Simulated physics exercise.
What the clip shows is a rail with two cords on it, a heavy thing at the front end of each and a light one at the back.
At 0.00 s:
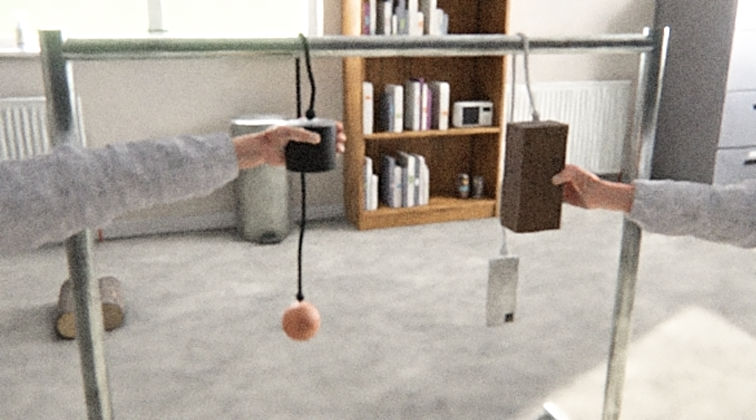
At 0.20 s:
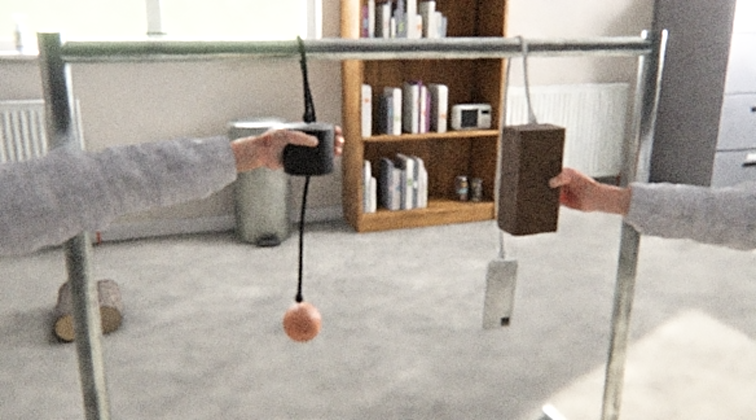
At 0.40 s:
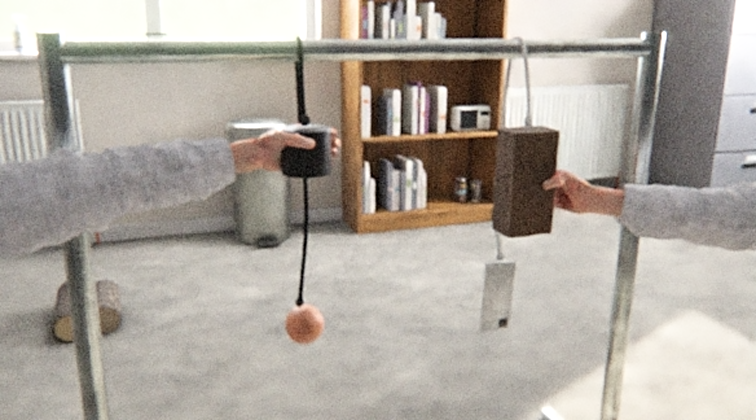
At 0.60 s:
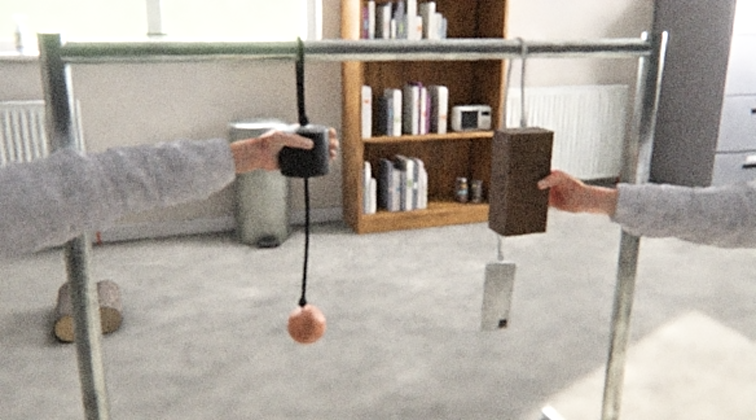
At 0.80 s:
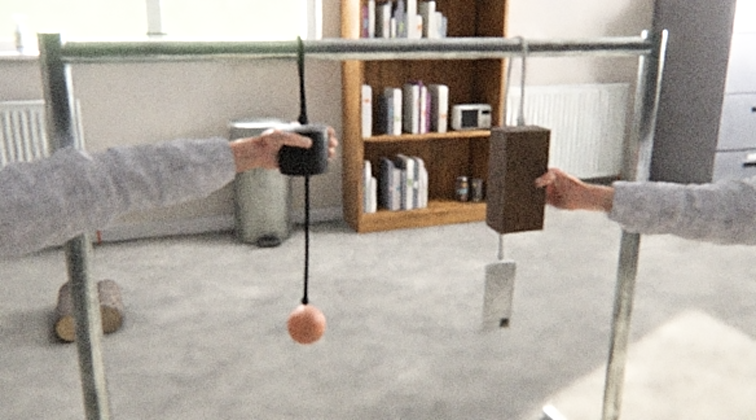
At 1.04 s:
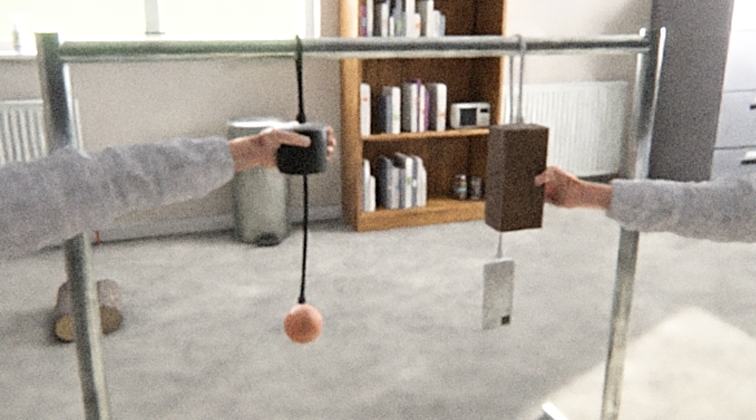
Two hands shift a dark cylinder and a brown block slightly left on cords beneath a rail.
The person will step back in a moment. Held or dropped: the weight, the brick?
Result: The weight falls away. The brick falls away.
After 1.48 s, weight dropping near (309, 380); brick dropping near (505, 343).
After 1.78 s, weight on the floor; brick on the floor.
At rest, weight on the floor; brick on the floor. The weight drops and the brick pulls its rope through.
